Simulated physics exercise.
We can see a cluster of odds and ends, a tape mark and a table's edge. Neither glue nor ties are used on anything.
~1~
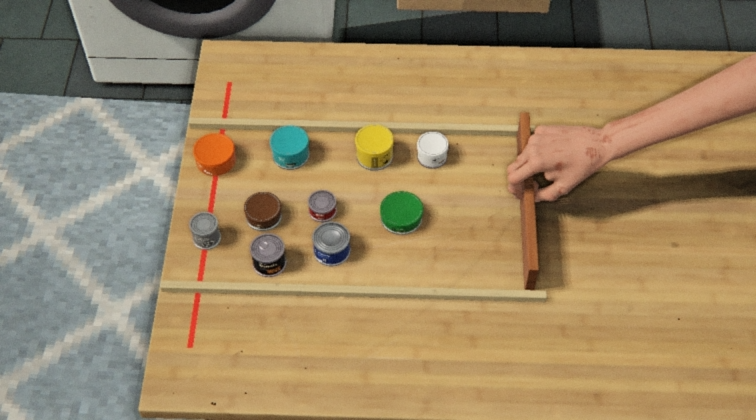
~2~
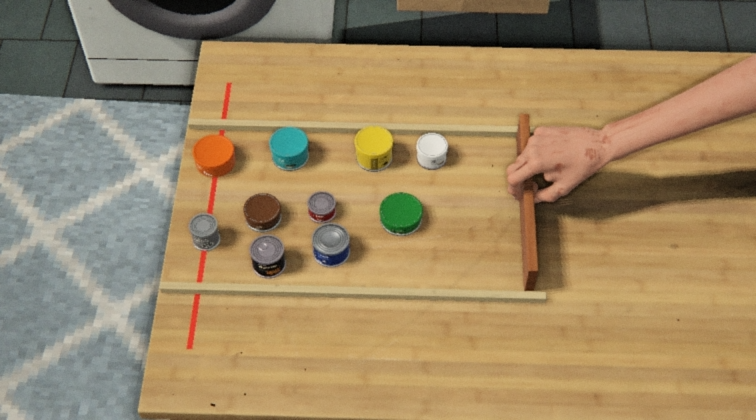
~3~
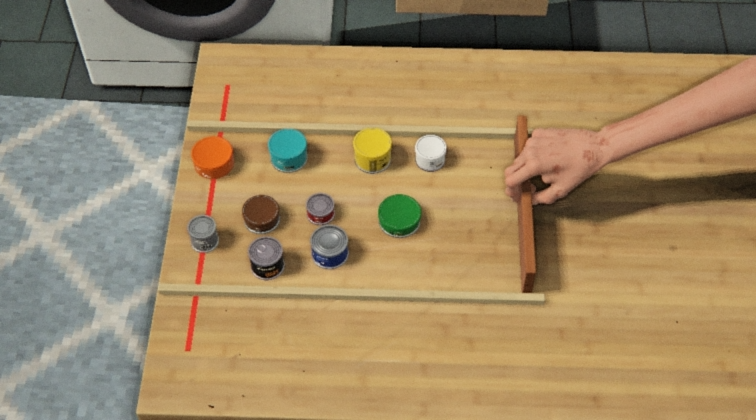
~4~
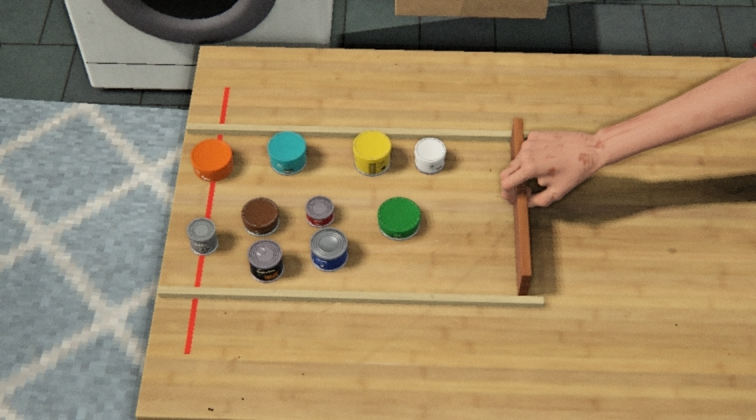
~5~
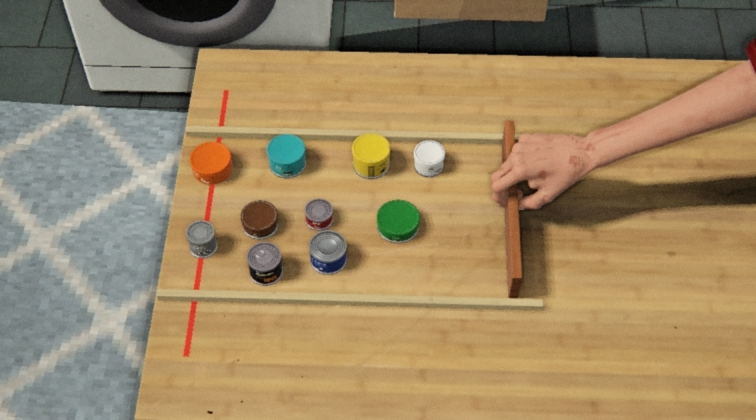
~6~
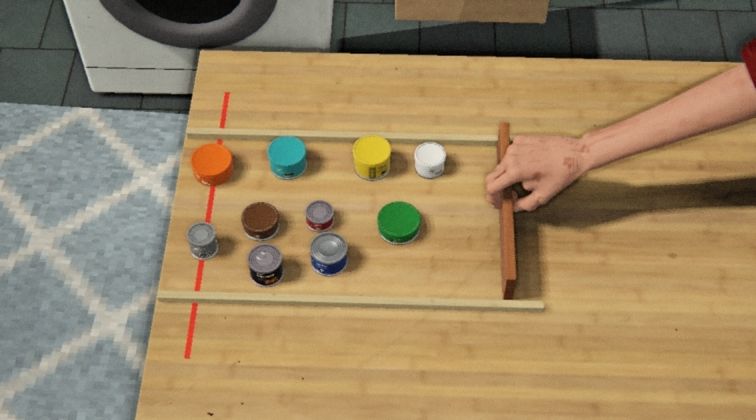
The clip shows a hand holding an upright wooden board on a table beside a group of small colourful pots and a red tape line, then sliding the board slightly left between two rails while the pots stay in place.
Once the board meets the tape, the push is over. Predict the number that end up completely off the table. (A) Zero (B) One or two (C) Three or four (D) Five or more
Five or more.
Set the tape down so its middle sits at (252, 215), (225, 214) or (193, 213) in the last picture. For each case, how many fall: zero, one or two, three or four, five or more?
So, going place by place, I'd say one to two; three to four; 5 or more.
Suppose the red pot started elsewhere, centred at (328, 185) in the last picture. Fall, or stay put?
From that start, the object then is safe.
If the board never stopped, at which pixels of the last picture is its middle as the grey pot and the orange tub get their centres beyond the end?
Middle approx. at (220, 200), then approx. at (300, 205).
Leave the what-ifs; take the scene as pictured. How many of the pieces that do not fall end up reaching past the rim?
Count of overhanging things: 1.
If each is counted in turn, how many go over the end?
Count of fallen: 5.
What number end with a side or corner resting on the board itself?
The count in contact is 5.
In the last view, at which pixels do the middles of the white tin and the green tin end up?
White tin at about (201, 154), green tin at about (187, 214).
Early on, none off yet; orange tub at rest near (212, 165); grey pot at rest near (203, 241); brown tin at rest near (261, 222).
A while later, none off yet; orange tub at rest near (212, 165); grey pot at rest near (203, 241); brown tin moving near (253, 222).
Further along, one off so far; orange tub in the air near (157, 242); grey pot at rest near (197, 245); brown tin travelled well along near (199, 220).
Finally, the number that fall off is five or more; lost, yellow tin, turquoise pot, brown tin, grey pot and orange tub.
